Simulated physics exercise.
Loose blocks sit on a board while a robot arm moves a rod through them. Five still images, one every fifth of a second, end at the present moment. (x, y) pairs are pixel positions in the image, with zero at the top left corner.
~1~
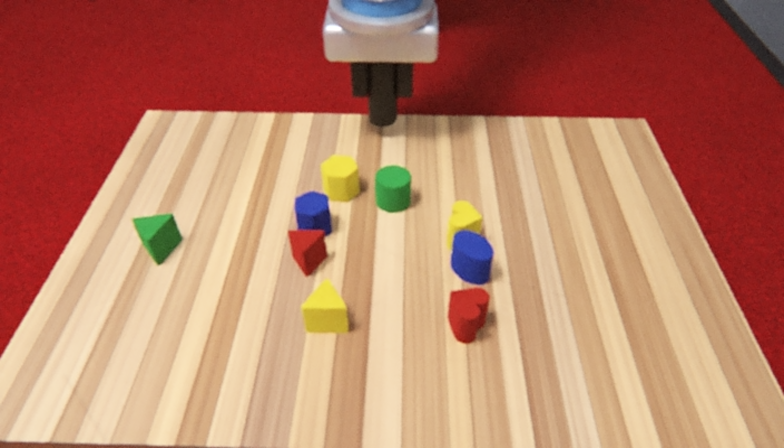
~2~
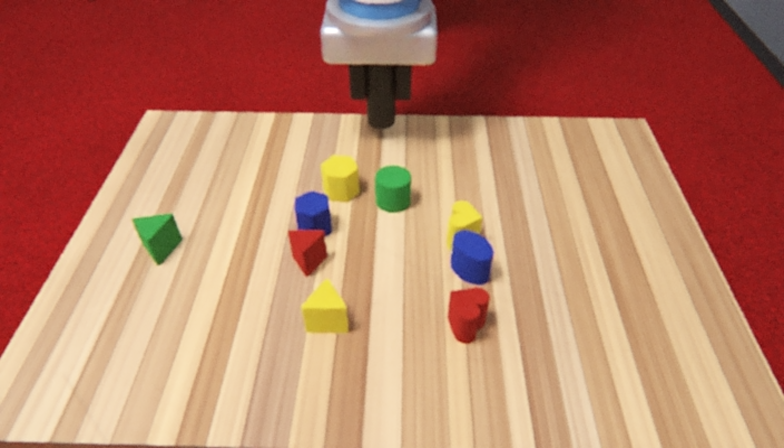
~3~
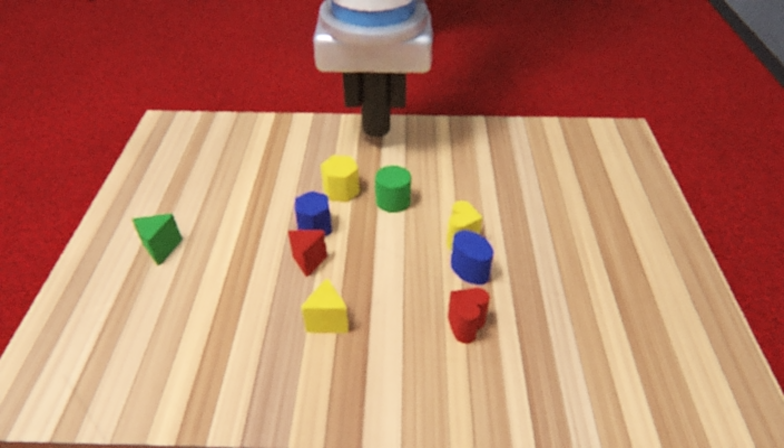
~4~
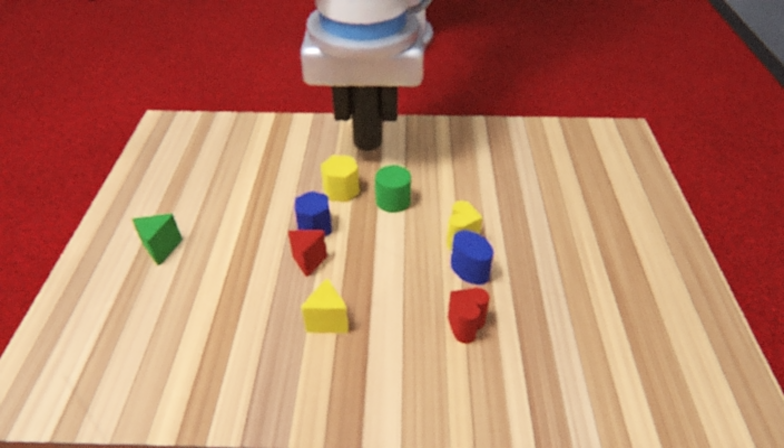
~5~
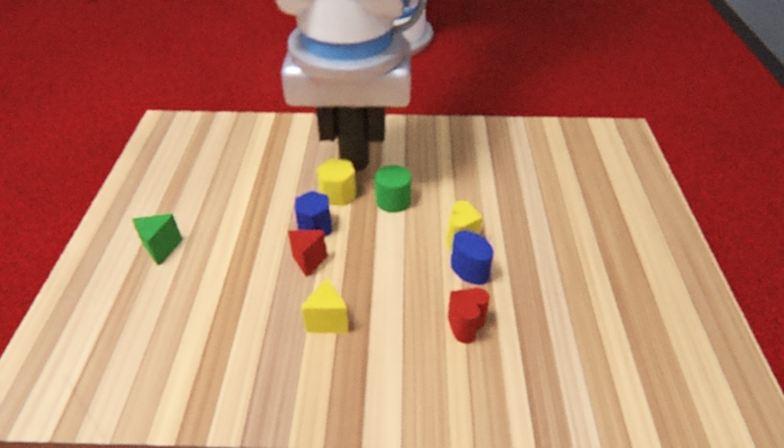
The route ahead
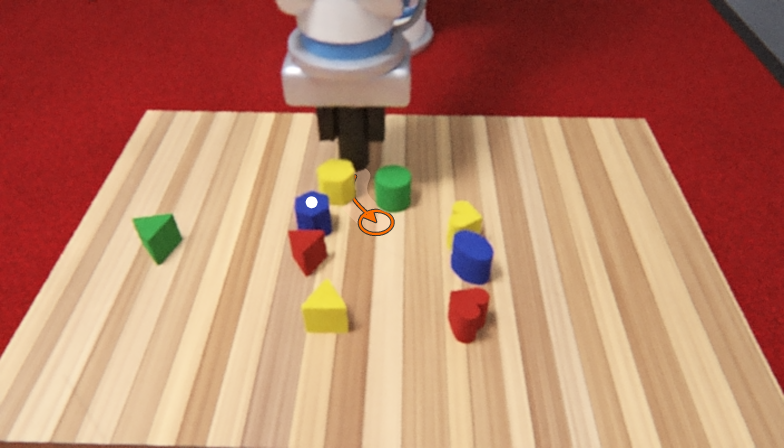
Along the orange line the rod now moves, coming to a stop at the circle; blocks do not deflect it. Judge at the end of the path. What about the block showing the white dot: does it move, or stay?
By the last moment, the block showing the white dot will have left its place.
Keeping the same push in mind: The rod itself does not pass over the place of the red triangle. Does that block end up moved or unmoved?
The block stays on its spot.
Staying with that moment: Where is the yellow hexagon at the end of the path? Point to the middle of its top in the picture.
I'd expect the centre of its top face to be at (324, 187).
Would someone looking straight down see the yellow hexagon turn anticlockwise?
Answer: No.
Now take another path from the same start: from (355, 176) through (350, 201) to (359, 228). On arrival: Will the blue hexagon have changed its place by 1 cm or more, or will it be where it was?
Displaced, by a centimetre or more.
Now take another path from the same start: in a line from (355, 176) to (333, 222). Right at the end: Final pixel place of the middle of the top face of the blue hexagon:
Its top middle is near (272, 232).
Path on the board, from (355, 176) by way of (352, 192) and (361, 208) to (376, 222); the dot is on the blue hexagon.
What follows on the original path. Halfway along, rod at (354, 187); blue hexagon at (302, 209); yellow hexagon at (324, 187), turned 50° clockwise.
At the end, rod at (376, 209); red triangle in place; blue hexagon at (302, 209); yellow hexagon at (324, 187), turned 50° clockwise; green circular block at (398, 177).
